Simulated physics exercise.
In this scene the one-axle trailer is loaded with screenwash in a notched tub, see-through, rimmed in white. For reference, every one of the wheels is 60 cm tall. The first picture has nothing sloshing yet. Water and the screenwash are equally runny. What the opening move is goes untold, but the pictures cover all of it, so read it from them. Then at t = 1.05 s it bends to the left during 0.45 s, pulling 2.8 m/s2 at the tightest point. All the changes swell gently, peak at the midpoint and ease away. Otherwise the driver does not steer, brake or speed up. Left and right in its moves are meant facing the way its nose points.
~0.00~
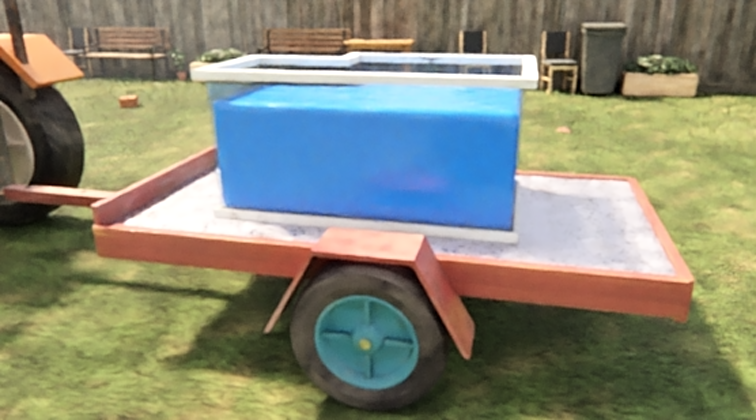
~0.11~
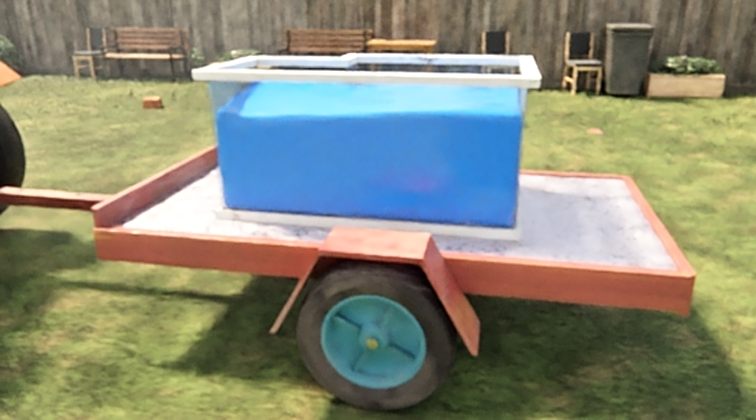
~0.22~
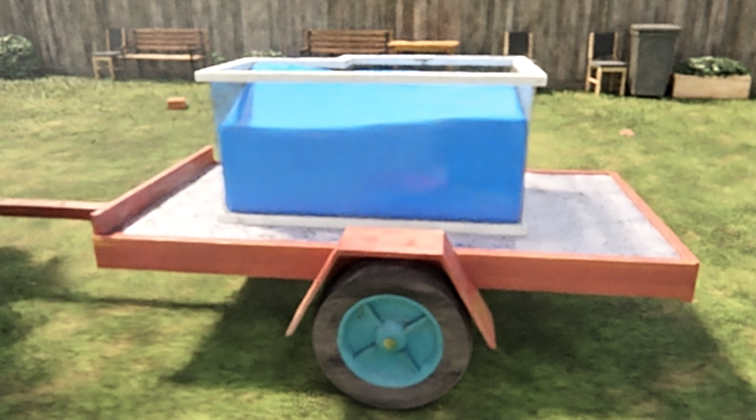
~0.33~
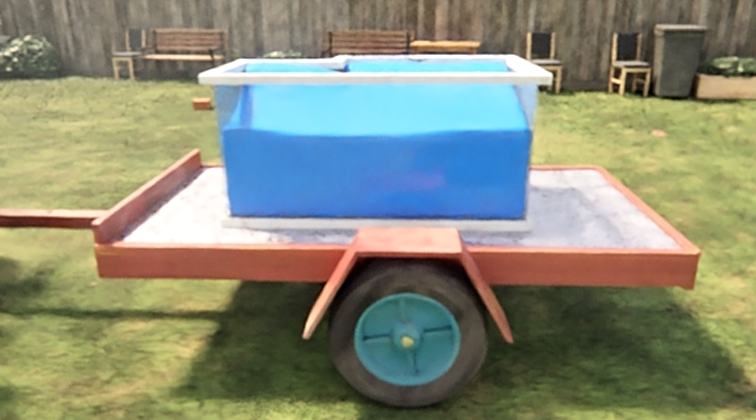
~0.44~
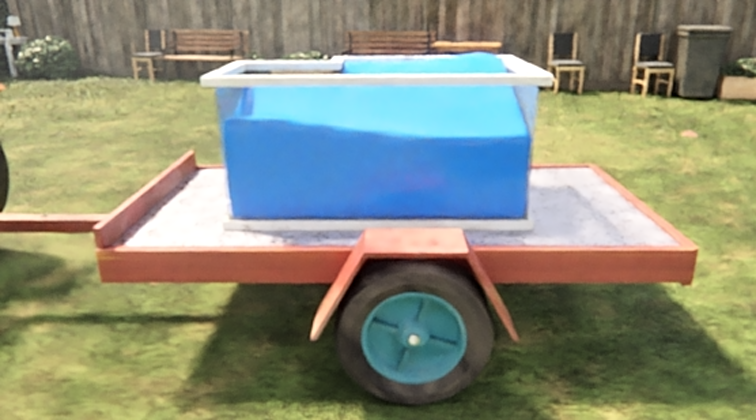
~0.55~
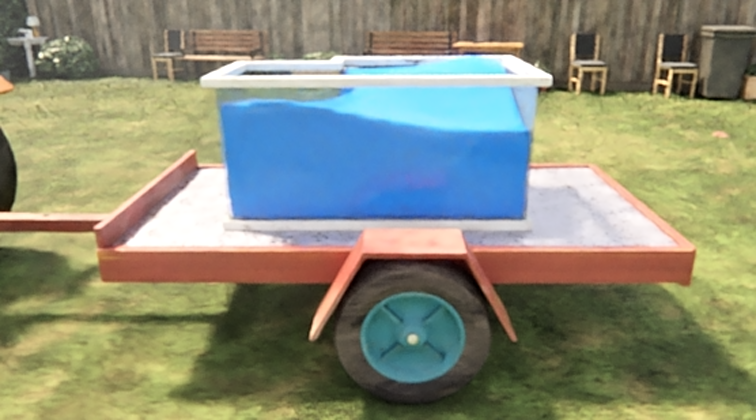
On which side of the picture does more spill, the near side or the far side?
Most of the overflow goes away from the viewer.
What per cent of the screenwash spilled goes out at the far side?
Close to 60 per cent goes that way.
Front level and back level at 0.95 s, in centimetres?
The front stands at 46 cm and the back at 50 cm.
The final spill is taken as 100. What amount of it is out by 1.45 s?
By then about 10 per cent is out.
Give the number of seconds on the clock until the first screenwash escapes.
First escape: Approx. 1.5 s.
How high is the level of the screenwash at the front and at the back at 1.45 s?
At the front the surface is at 48 cm, while at the back it is at 50 cm.
By 0.95 s the surface is 45 cm up at the front and 49 cm at the back; nothing has left.
By 1.45 s the surface is 49 cm up at the front and 49 cm at the back; nothing has left.
By 2.05 s the surface is 43 cm up at the front and 52 cm at the back; 3 per cent is out, over the far side.
By 4.49 s 5 per cent is out, over the far side and the right end, a little elsewhere; the near side has passed 1 per cent and the far side 3.
